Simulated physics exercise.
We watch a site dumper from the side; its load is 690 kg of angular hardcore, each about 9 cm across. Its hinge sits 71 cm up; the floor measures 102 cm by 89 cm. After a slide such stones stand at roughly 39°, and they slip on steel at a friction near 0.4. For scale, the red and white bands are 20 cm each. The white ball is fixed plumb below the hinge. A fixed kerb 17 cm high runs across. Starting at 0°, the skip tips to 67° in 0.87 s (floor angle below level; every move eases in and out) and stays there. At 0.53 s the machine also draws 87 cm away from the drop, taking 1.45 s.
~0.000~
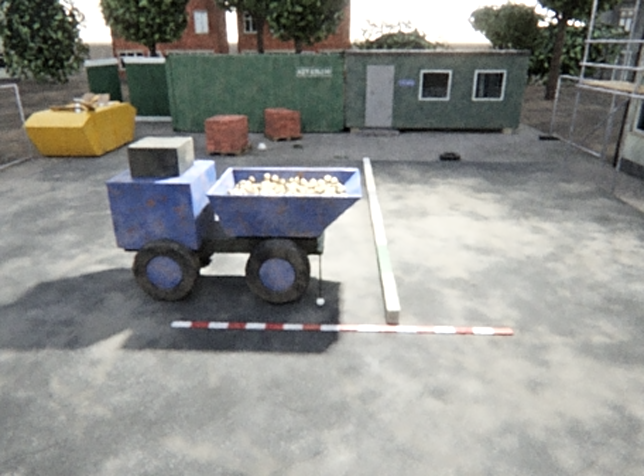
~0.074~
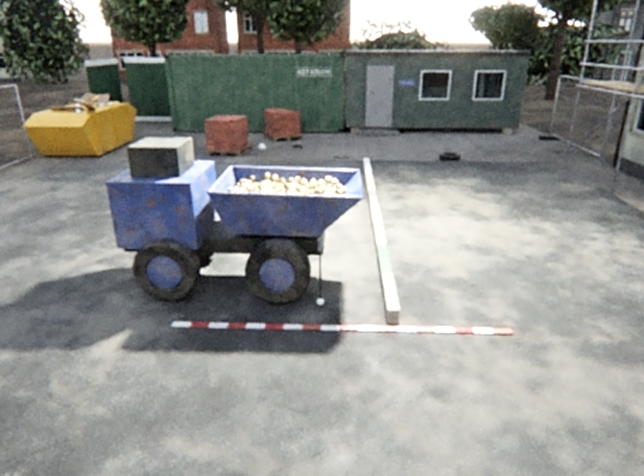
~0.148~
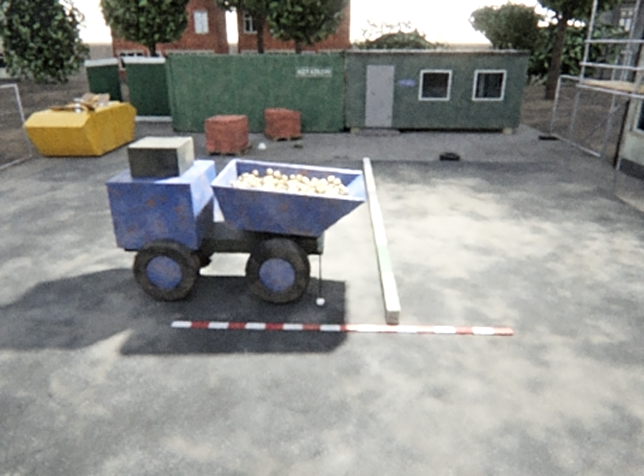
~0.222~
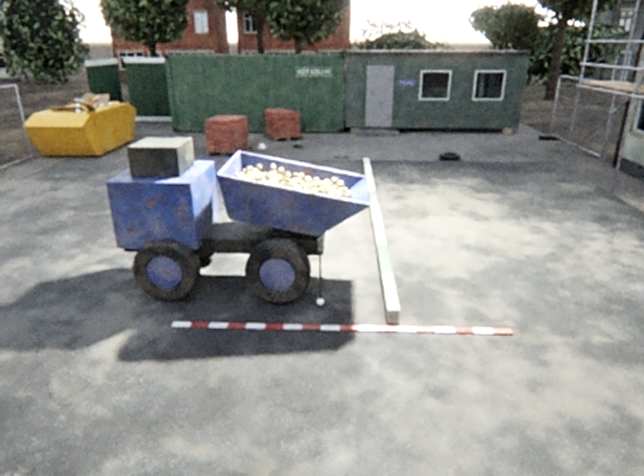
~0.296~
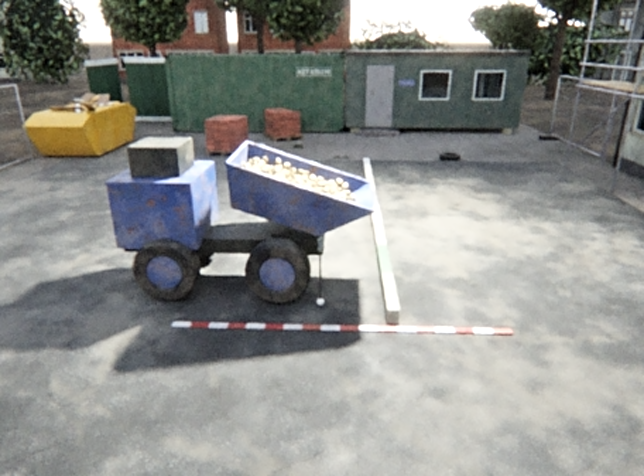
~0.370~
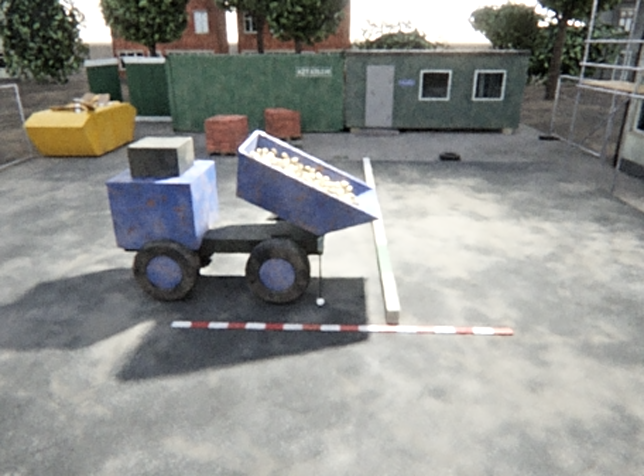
In a paved yard with green cabins and a yellow skip behind, a blue site dumper stands side-on, its level tray loaded with pale stones. The tray's left end rises, slowly at first and then further, until the tray slants steeply down to the right, the stones still inside and the wheels staying put.
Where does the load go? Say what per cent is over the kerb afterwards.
Some 35 per cent of it.
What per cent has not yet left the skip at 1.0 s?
Roughly 85 per cent is still inside.
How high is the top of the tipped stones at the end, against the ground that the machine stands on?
Some 36 cm above that level.
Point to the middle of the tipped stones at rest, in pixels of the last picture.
Around (373, 276).
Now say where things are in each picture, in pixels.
The skip is at 0°, its lip at (361, 197); the top of the load is at (294, 185), in the first picture.
Lip at (362, 198), floor tilted 1°, highest stones at (286, 185); the stones move at 0.4 m/s on average, in the second picture.
The skip is at 5°, its lip at (365, 201); the top of the load is at (263, 180); the stones move at 0.7 m/s on average, in the third picture.
Lip at (370, 206), floor tilted 11°, highest stones at (262, 173); the stones move at 0.9 m/s on average, in the fourth picture.
The skip is at 18°, its lip at (375, 212); the top of the load is at (261, 164); the stones move at 1.1 m/s on average, in the fifth picture.
Lip at (379, 219), floor tilted 26°, highest stones at (265, 155); the stones move at 1.2 m/s on average, in the sixth picture.
After 0.6 s the floor is at 56°; 100 % in the skip; the foremost stones are at (372, 232).
After 1.0 s the floor is at 67°; 87 % in the skip, 11 % on this side of the kerb, 2 % over the kerb; the foremost stones are at (403, 269).
After 2.4 s the floor is at 67°; 10 % in the skip, 53 % on this side of the kerb, 37 % over the kerb; the foremost stones are at (541, 298).
After 5.3 s the floor is at 67°; 0 % in the skip, 63 % on this side of the kerb, 37 % over the kerb; the foremost stones are at (541, 298).
